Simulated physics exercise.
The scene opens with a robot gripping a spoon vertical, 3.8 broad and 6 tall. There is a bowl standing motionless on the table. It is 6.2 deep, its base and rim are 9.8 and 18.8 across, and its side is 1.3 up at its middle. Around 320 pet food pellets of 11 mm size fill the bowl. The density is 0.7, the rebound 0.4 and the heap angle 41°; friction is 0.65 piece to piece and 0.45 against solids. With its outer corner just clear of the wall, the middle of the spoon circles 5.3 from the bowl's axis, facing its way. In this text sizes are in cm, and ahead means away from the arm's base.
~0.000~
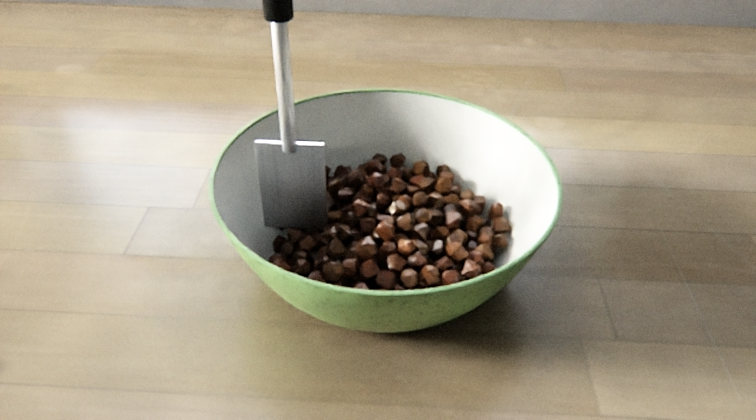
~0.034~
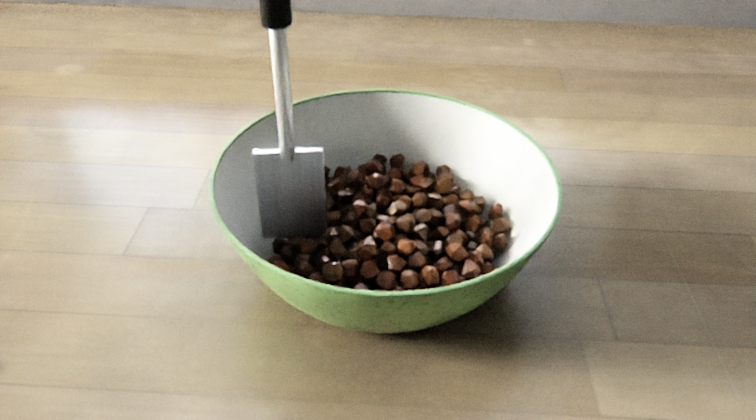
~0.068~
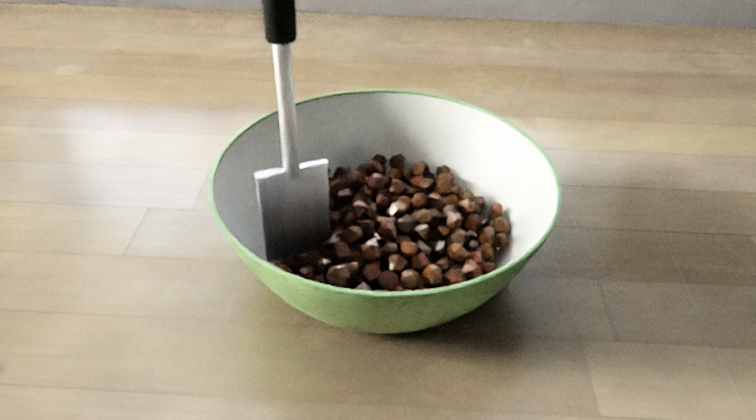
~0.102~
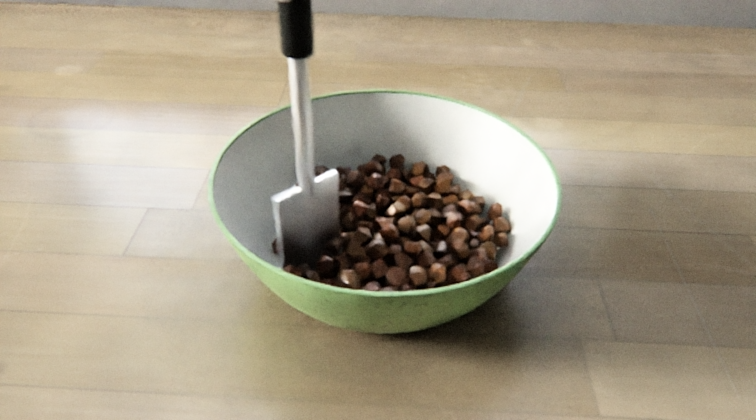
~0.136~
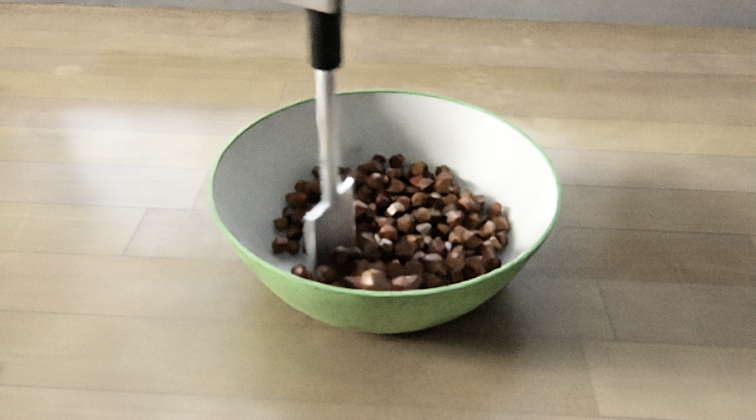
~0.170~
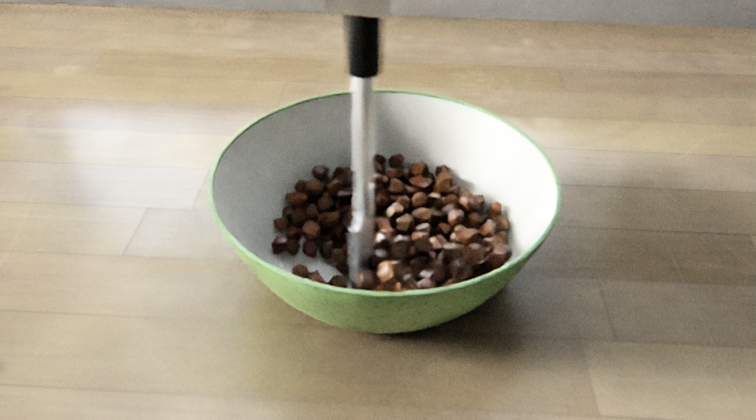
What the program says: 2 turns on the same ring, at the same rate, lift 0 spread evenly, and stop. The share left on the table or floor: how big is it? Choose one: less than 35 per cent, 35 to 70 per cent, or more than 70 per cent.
The share is less than 35 per cent.
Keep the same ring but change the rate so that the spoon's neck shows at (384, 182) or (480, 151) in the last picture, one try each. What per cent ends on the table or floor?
Around 30 and 50 per cent respectively.
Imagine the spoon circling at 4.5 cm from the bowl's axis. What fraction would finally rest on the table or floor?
Then about 15 per cent.
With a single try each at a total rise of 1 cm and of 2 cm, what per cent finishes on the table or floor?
Estimates: 15 % and 5 %.
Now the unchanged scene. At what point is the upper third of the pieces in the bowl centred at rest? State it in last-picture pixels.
(300, 263).
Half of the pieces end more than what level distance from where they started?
About 7 centimetres.
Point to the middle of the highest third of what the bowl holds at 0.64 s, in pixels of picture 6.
About pixel (273, 194).
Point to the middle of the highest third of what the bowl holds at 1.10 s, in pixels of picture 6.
Around (426, 130).
After 0.64 s, 332° round, highest piece 8 above the table; 300 in the bowl, 12 on the table or floor, 3 in flight or on the tool.
After 1.10 s, 224° round, highest piece 8 above the table; 257 in the bowl, 49 on the table or floor, 9 in flight or on the tool.
After 1.53 s, 0° round, highest piece 6 above the table; 236 in the bowl, 78 on the table or floor, 1 in flight or on the tool.
After 2.23 s, 0° round, highest piece 6 above the table; 236 in the bowl, 79 on the table or floor.
In the end, 236 in the bowl, 79 on the table or floor. That is 25 % on the table or floor.
